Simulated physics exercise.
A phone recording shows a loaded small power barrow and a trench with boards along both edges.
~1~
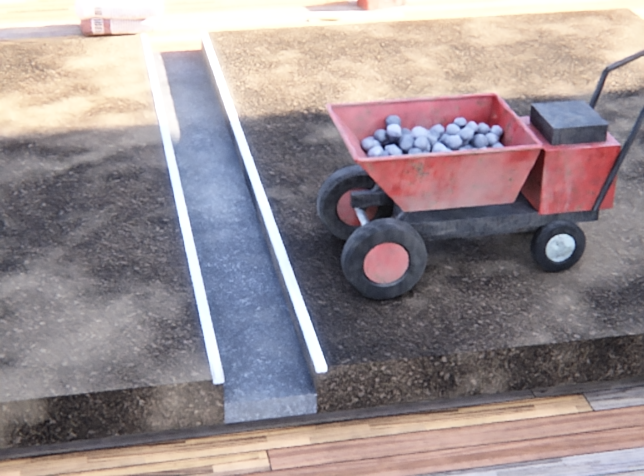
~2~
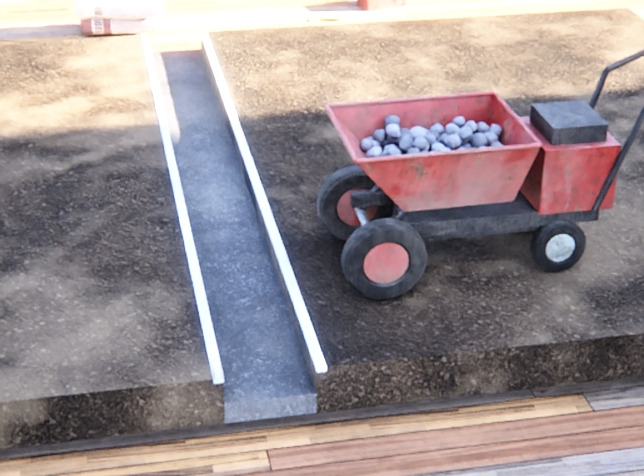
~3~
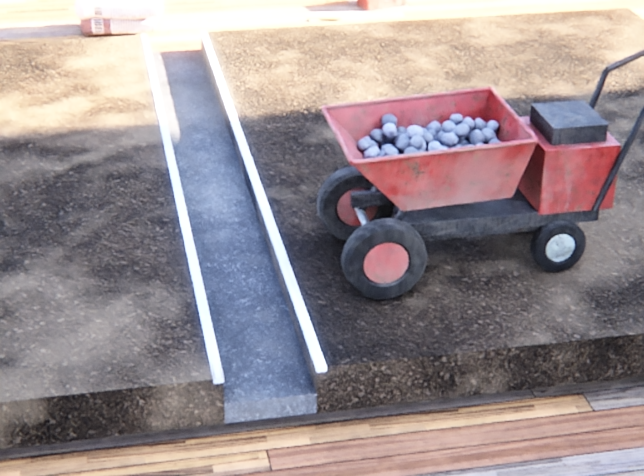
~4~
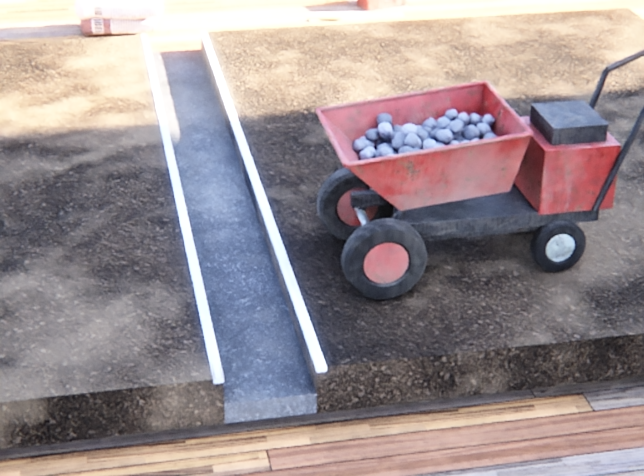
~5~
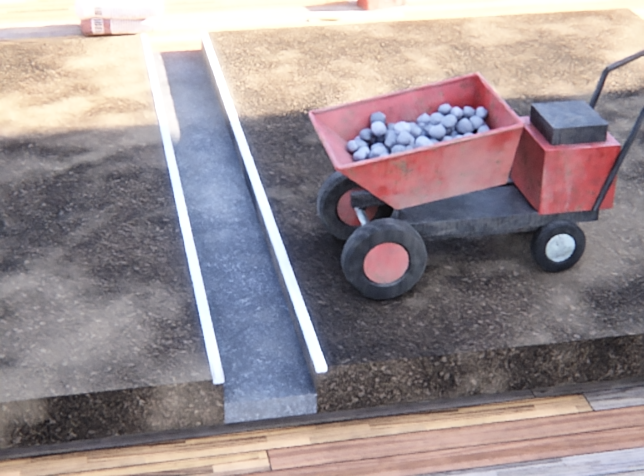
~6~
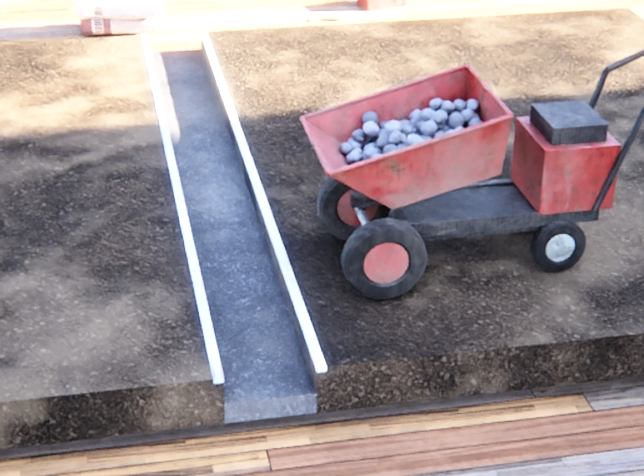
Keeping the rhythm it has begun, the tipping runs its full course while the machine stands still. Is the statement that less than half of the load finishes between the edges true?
I predict the trench will catch most of it.
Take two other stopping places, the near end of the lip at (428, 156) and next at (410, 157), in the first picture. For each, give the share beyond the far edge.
Roughly 0 per cent, then roughly 0 per cent.
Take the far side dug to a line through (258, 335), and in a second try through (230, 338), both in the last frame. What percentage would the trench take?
20 % then 60 %, roughly.
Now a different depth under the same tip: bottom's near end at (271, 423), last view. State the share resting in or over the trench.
90 %.
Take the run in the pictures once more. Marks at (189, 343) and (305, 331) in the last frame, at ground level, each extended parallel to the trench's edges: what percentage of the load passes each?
First roughly 10 percent, then 100 percent.
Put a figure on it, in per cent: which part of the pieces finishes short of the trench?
Around 0 per cent.
Just after the last frame, skip tipped steeply; every one in the skip.
A moment on, skip tipped steeply; the larger part in the skip; roughly a quarter in or heaped over the trench; just a few beyond it; just a few falling.
Further on, skip tipped right over; the larger part in or heaped over the trench; roughly a quarter beyond it.
When it is over, skip tipped right over; the larger part in or heaped over the trench; roughly a quarter beyond it.
